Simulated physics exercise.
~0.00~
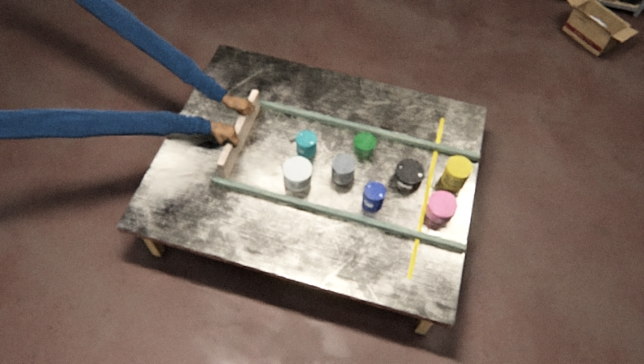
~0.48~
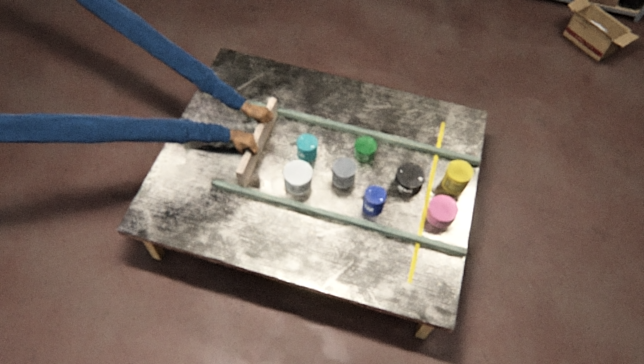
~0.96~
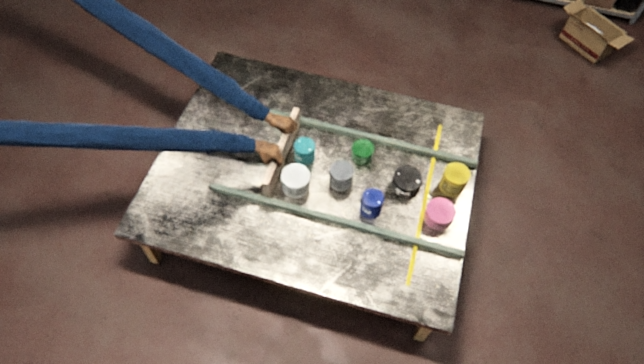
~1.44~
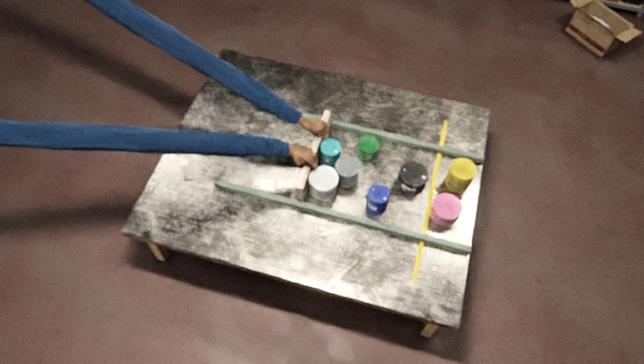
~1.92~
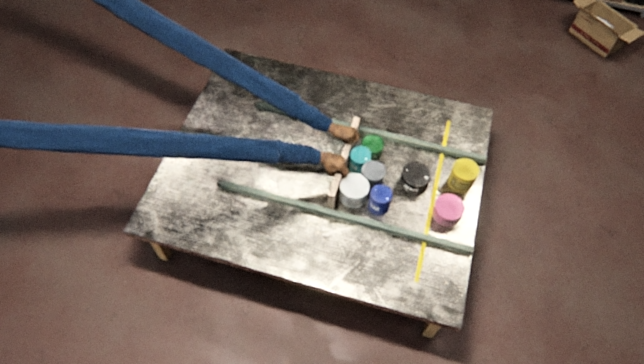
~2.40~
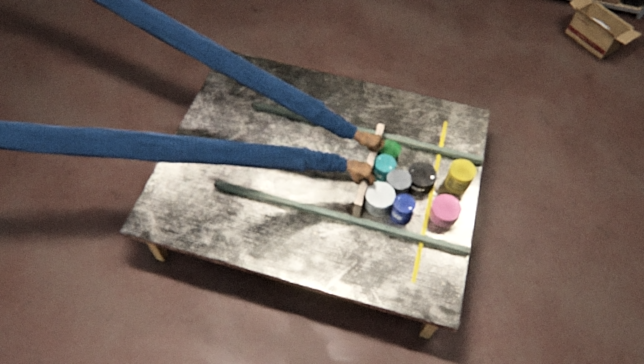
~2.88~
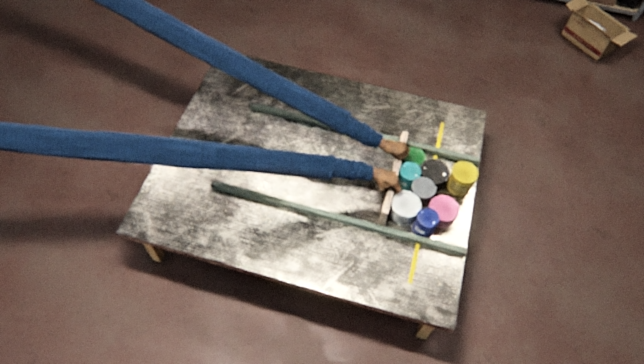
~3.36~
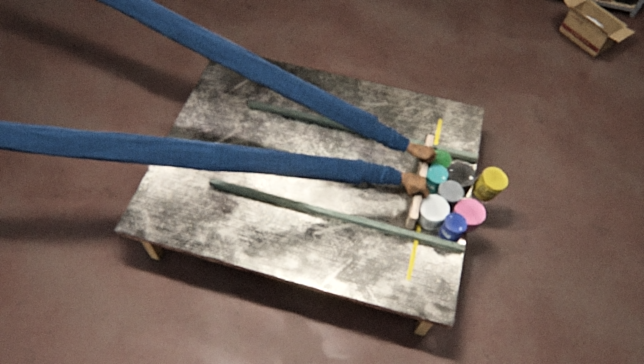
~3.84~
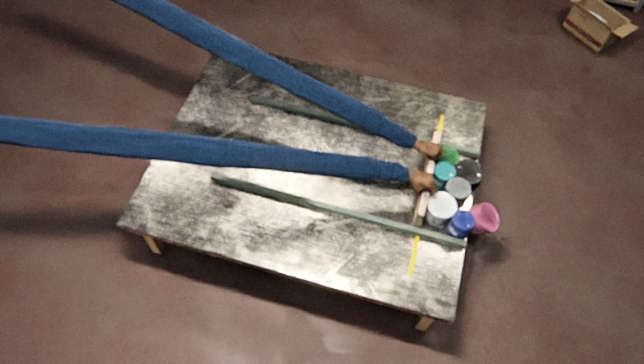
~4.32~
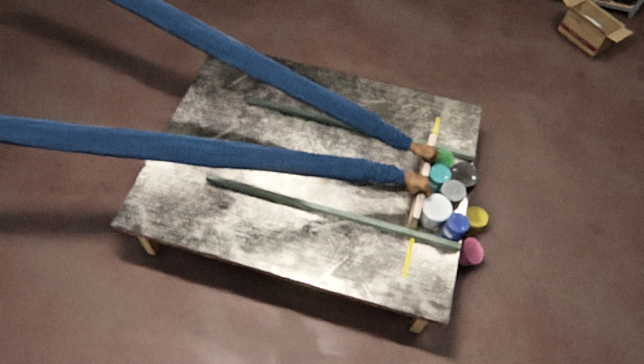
Blue-sleeved arms pushing a plank rightward along a table, bunching coloured pails together until yellow and pink ones tip off the edge.
